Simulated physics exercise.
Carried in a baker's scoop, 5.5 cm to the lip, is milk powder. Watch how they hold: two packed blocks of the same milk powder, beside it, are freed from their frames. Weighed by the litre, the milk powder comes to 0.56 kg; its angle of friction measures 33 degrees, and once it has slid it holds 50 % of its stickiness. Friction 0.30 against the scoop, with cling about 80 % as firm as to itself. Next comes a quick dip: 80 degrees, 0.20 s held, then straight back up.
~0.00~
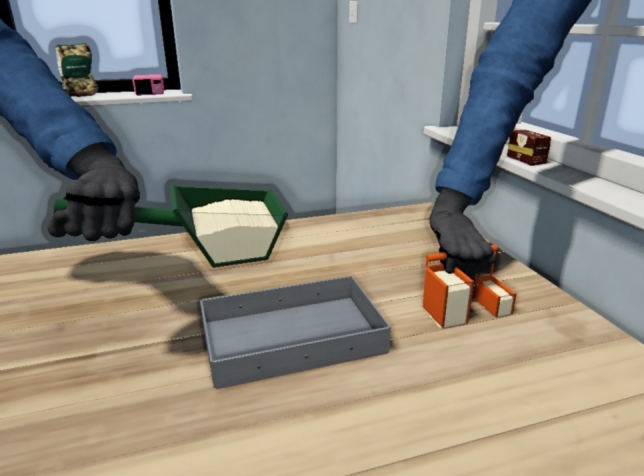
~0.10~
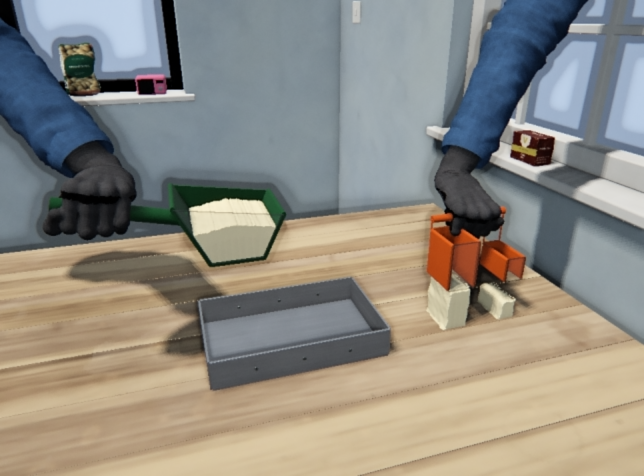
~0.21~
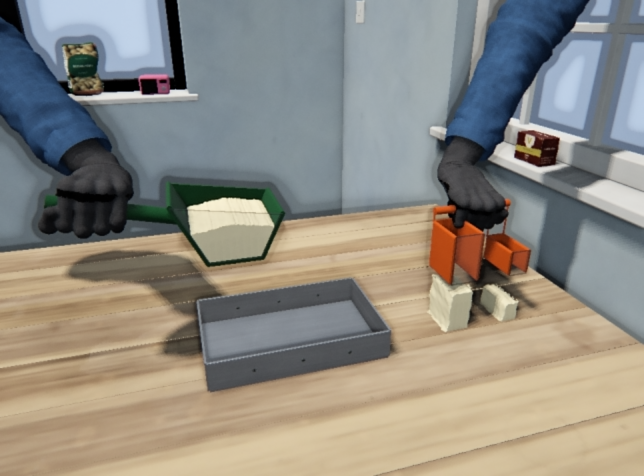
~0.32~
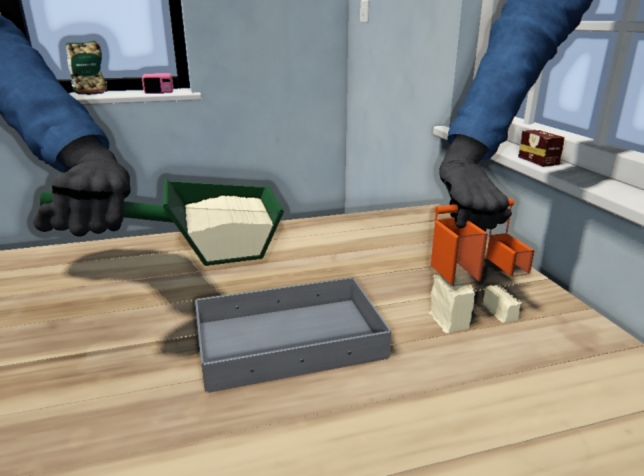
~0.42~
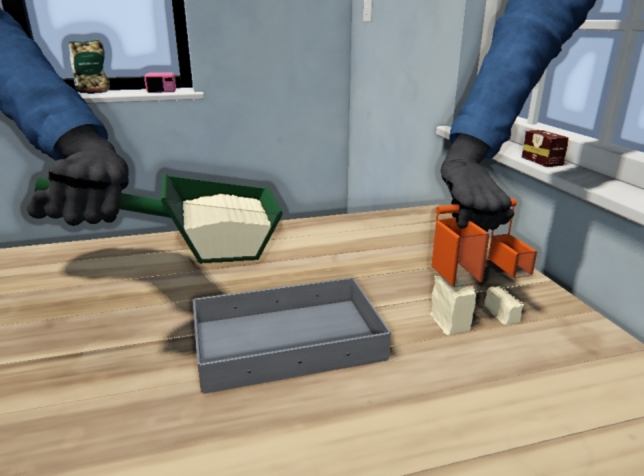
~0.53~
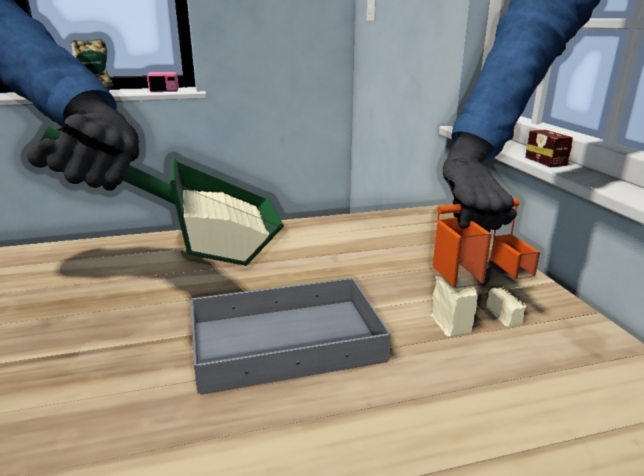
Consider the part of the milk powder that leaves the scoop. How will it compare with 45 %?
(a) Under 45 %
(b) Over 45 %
(a) Under 45 %.
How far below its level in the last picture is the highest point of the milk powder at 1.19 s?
I'd put it at close to 1.0 cm.
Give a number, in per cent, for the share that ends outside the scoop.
35 per cent.
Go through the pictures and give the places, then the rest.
The first frame shows lip at (284, 214), tilt 0 degrees; crest of the milk powder at (237, 226); block heights 6.8 cm, 3.2 cm (left to right).
The second frame shows lip at (282, 213), tilt 0 degrees; crest of the milk powder at (235, 226); block heights 6.8 cm, 3.2 cm (left to right).
The third frame shows lip at (280, 213), tilt 0 degrees; crest of the milk powder at (232, 225); block heights 6.8 cm, 3.2 cm (left to right).
The fourth frame shows lip at (279, 211), tilt 0 degrees; crest of the milk powder at (230, 223); block heights 6.8 cm, 3.2 cm (left to right).
The fifth frame shows lip at (278, 213), tilt 4 degrees; crest of the milk powder at (220, 222); block heights 6.8 cm, 3.2 cm (left to right).
The sixth frame shows lip at (279, 224), tilt 19 degrees; crest of the milk powder at (186, 217); block heights 6.8 cm, 3.2 cm (left to right).
After 0.83 s, the scoop is at 74 degrees and 0 % has left it.
After 1.19 s, the scoop is at 78 degrees and 0 % has left it.
After 1.55 s, the scoop is at 16 degrees and 35 % has left it.
After 1.92 s, the scoop is at 0 degrees and 35 % has left it.
After 2.14 s, the scoop is at 0 degrees and 35 % has left it.
